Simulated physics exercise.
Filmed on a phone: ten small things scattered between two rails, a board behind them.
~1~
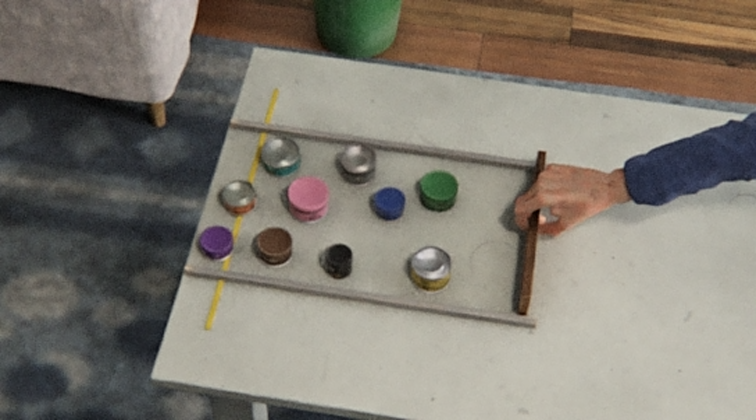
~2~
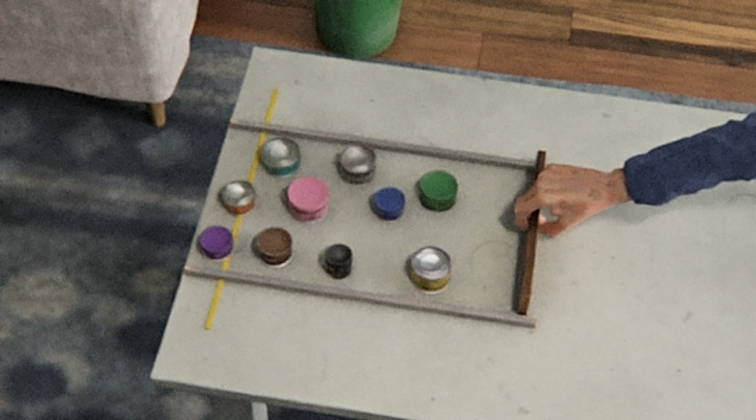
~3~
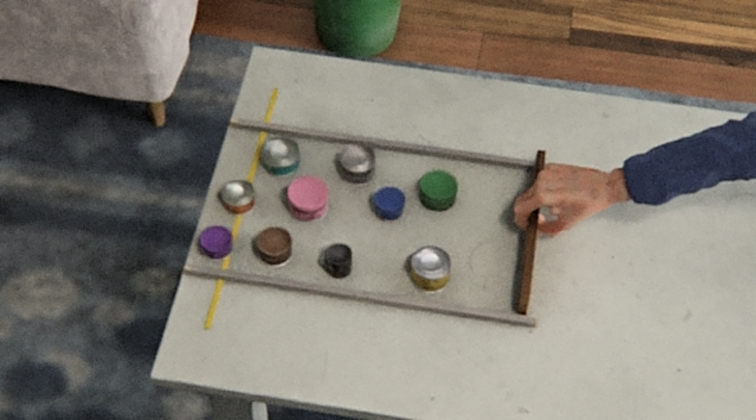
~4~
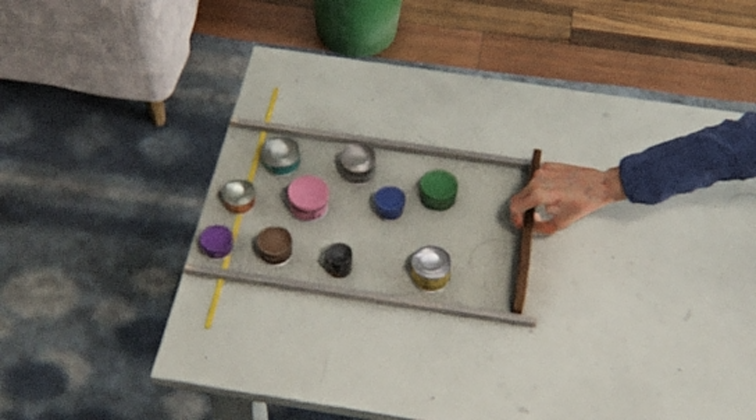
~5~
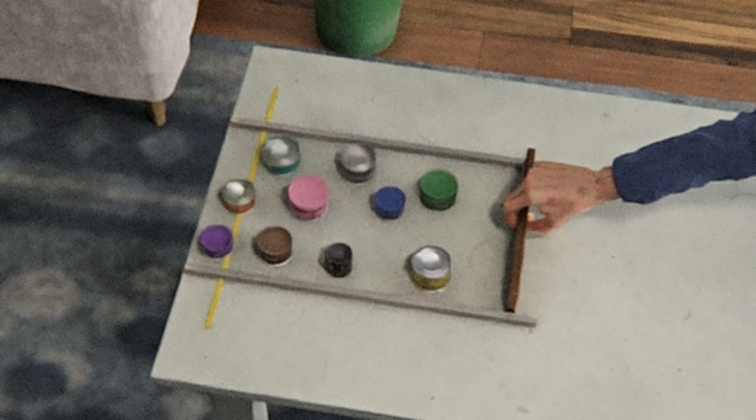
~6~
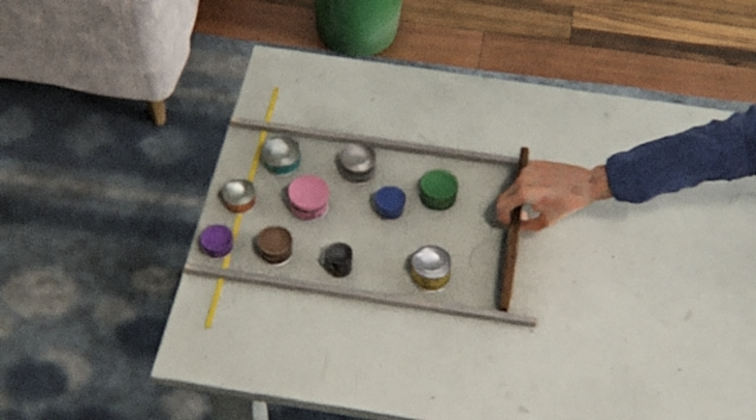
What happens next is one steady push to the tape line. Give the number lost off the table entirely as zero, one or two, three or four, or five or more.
After the sweep, the pieces gone from the top come to five or more, as it turns out.
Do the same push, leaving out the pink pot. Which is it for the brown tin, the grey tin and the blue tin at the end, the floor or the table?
Brown tin - gone, grey tin - safe, blue tin - safe.
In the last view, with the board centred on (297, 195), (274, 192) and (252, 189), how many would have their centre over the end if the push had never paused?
Over the end: 0, 2, 5.
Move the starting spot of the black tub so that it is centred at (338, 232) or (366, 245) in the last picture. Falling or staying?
One place after the other: It keeps its spot; it keeps its spot.
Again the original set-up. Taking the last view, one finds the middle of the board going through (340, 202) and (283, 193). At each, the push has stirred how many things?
At first I count 8, and then 10.
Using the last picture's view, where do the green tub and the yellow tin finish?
They end up close to (234, 164) and (213, 231).
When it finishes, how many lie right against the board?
That makes 4.
Soon after, none off yet; purple pot at rest near (217, 242); orange tin at rest near (240, 196); turquoise tin at rest near (281, 156).
Then, none off yet; purple pot moved about its own width near (187, 239); orange tin moved about its own width near (202, 196); turquoise tin moved about its own width near (240, 145).
At rest, the number that fall off is five or more; fallen, black tub, pink pot, brown tin, turquoise tin, orange tin and purple pot.
